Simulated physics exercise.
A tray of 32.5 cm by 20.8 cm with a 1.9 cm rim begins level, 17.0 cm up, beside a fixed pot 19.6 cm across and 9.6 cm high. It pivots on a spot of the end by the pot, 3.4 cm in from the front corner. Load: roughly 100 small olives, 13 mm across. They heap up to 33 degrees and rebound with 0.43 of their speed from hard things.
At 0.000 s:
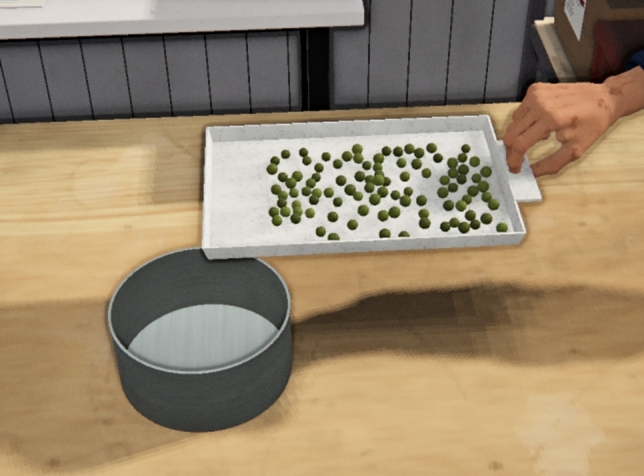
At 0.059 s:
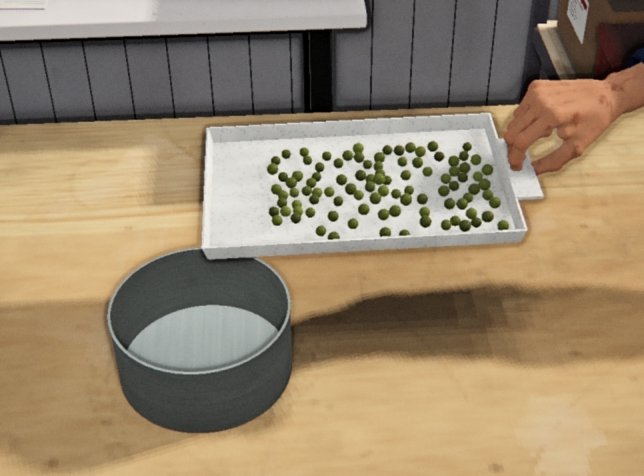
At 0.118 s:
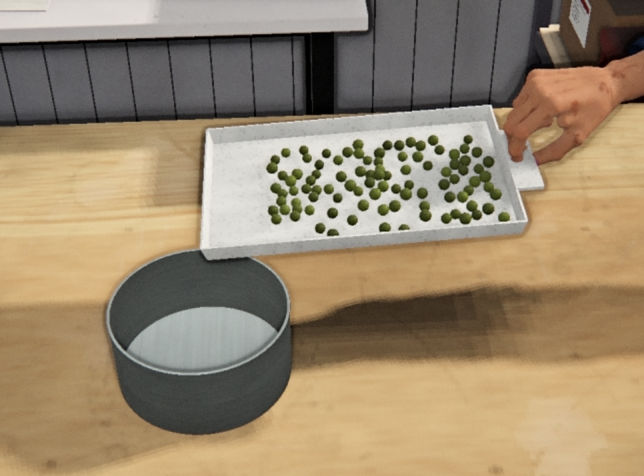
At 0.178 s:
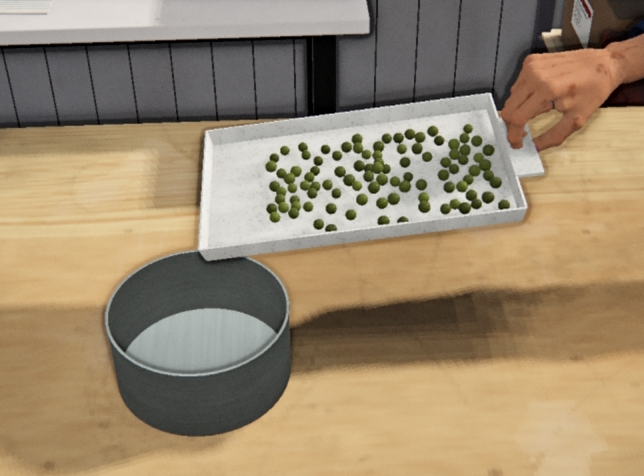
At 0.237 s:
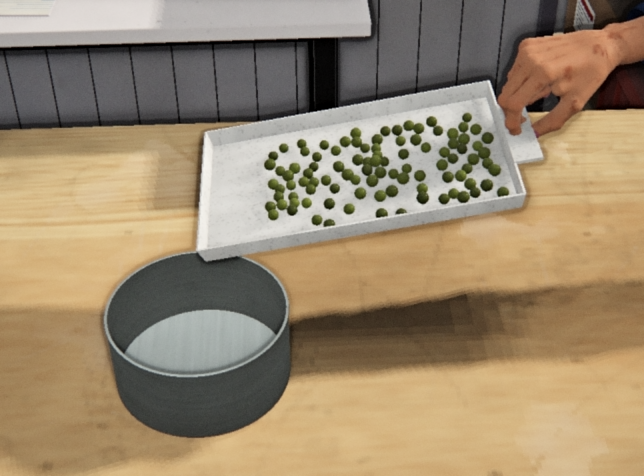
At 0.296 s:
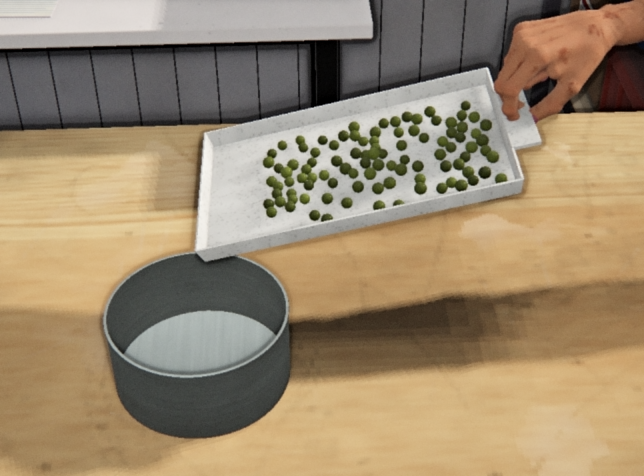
On a wooden worktop, a hand held a white tray scattered with small green olives beside a dark round pot, then steadily raised the tray's right end, tilting it a little toward the pot.
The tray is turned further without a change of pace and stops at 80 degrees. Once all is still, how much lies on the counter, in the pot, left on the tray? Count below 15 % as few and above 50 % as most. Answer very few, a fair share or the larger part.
On the counter: Very few; in the pot: Very few; left on the tray: The larger part.
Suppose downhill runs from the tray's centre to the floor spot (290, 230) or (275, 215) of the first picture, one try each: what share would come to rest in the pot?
Some 15 and 10 per cent.
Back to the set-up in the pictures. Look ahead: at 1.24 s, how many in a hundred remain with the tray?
About 90 per cent.
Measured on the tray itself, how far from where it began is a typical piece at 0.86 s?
Some 16 cm.
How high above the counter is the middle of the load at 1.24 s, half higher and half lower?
Some 20 cm.
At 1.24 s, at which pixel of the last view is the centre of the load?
Near (209, 187).
After 0.86 s, tilt 45 degrees; the tray holds 100 %, the pot 0 %.
Then, at 1.24 s, tilt 66 degrees; the tray holds 90 %, the pot 5 %.
Then, at 1.70 s, tilt 80 degrees; the tray holds 85 %, the pot 5 %.
In the end, at 2.2 s, counter 5 %, pot 5 %, tray 85 %.
